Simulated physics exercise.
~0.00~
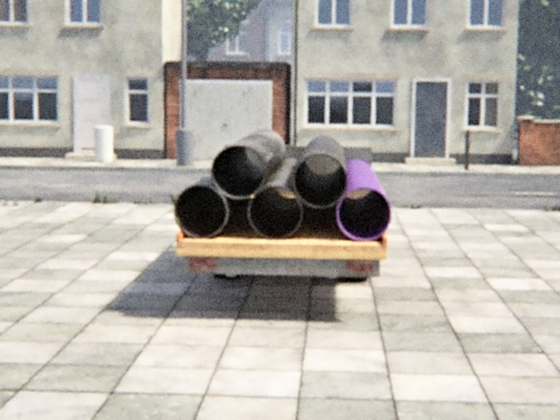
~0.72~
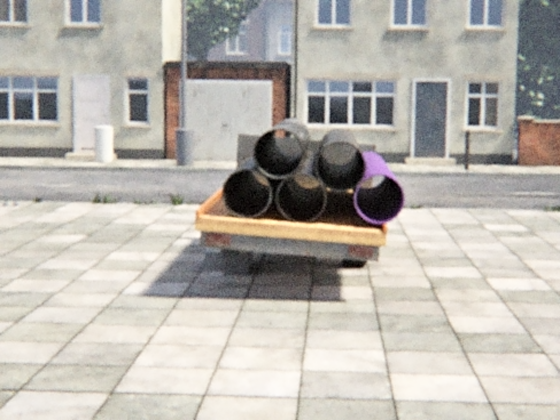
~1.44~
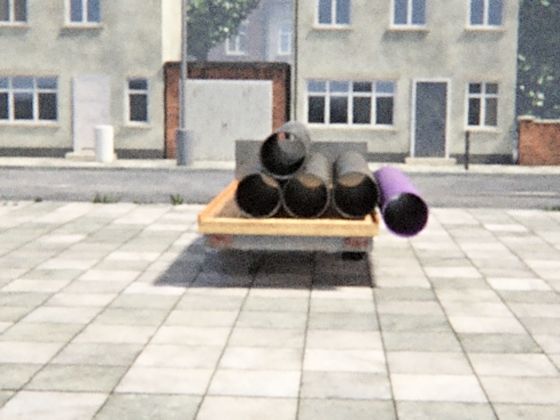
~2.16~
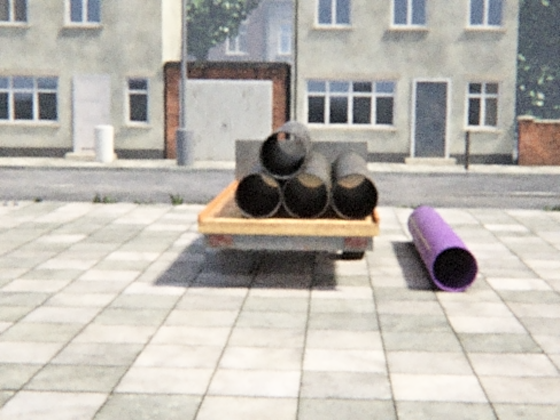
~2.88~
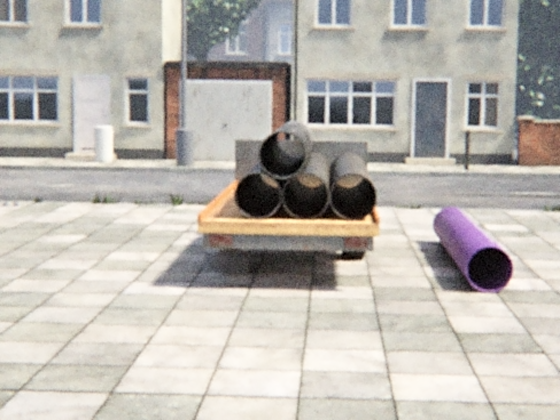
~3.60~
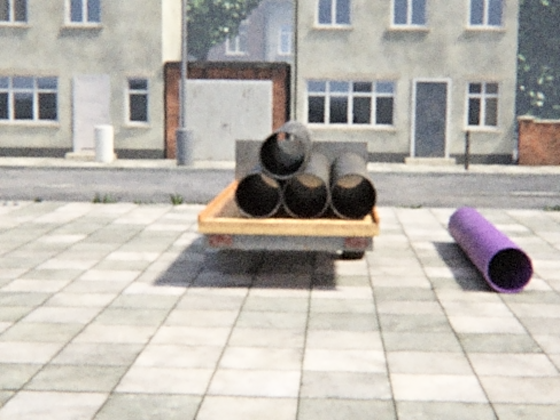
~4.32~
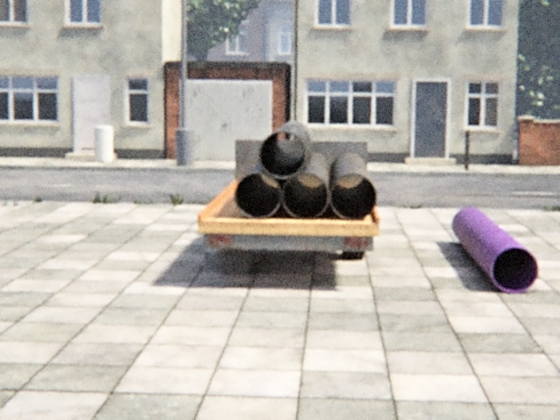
A low trailer carrying five plastic pipes, four black and one purple, tilted and levelled out, and the purple pipe slid over its right side, dropped onto the paving and rolled a little farther right before settling, while the black ones stayed aboard.
